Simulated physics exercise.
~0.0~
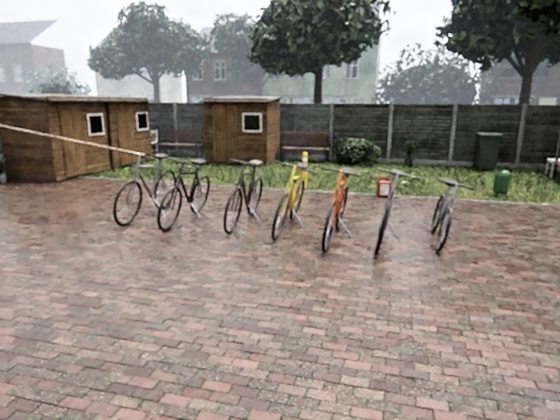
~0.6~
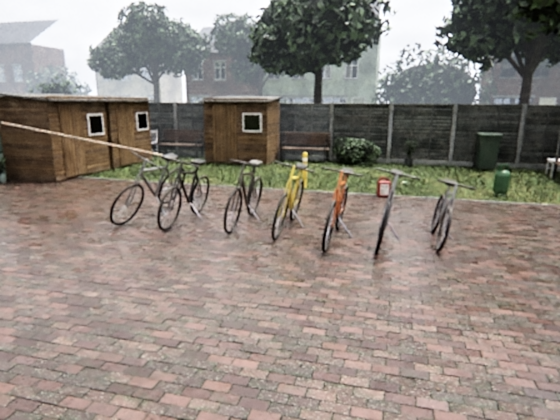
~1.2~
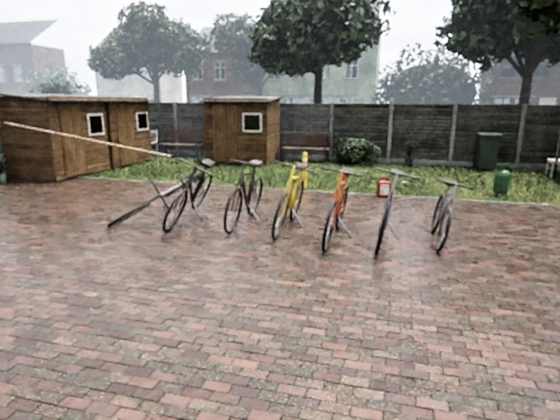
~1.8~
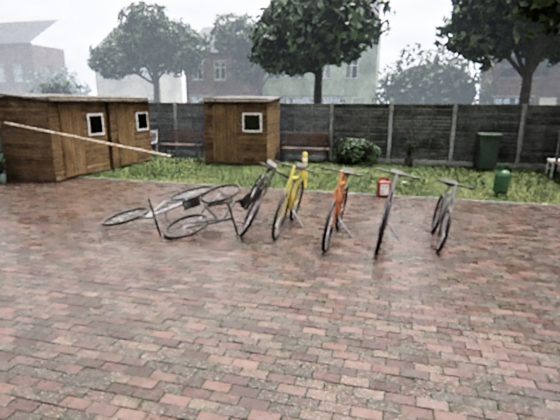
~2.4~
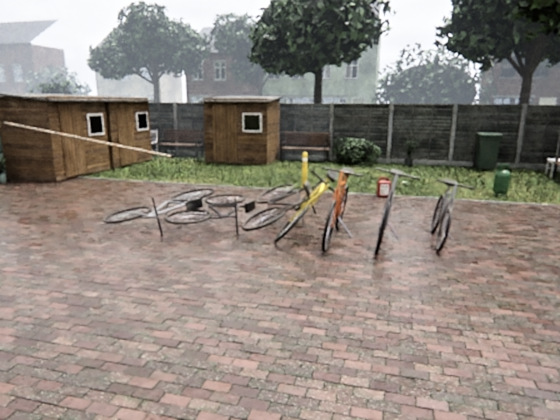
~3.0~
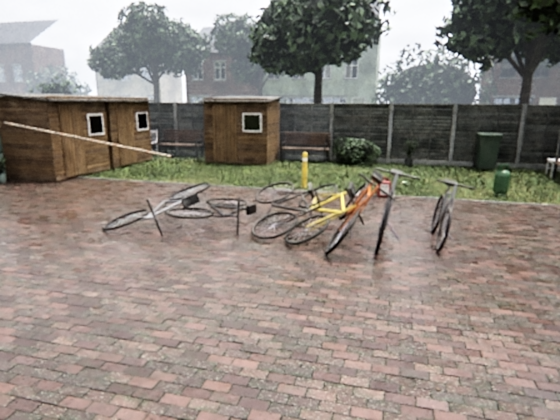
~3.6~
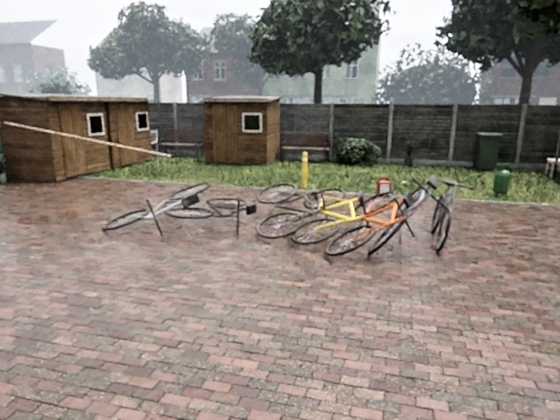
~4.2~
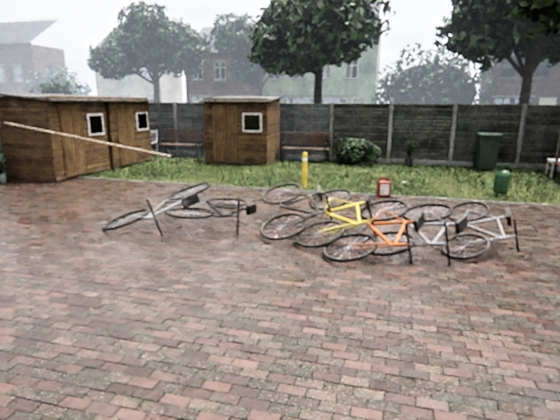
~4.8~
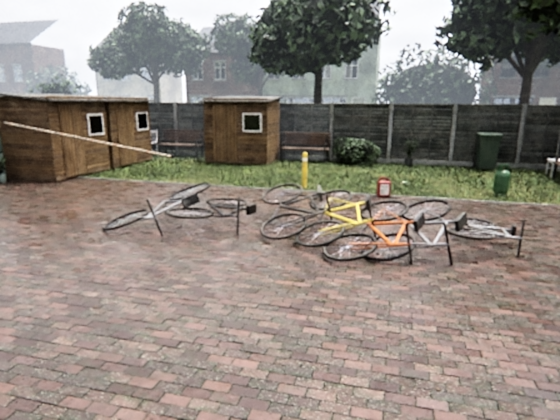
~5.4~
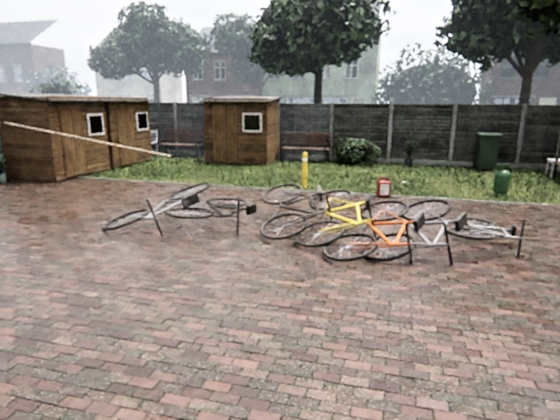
Pole pushing over the leftmost bicycle in a row on wet brick paving, toppling the others rightward until all lie down.
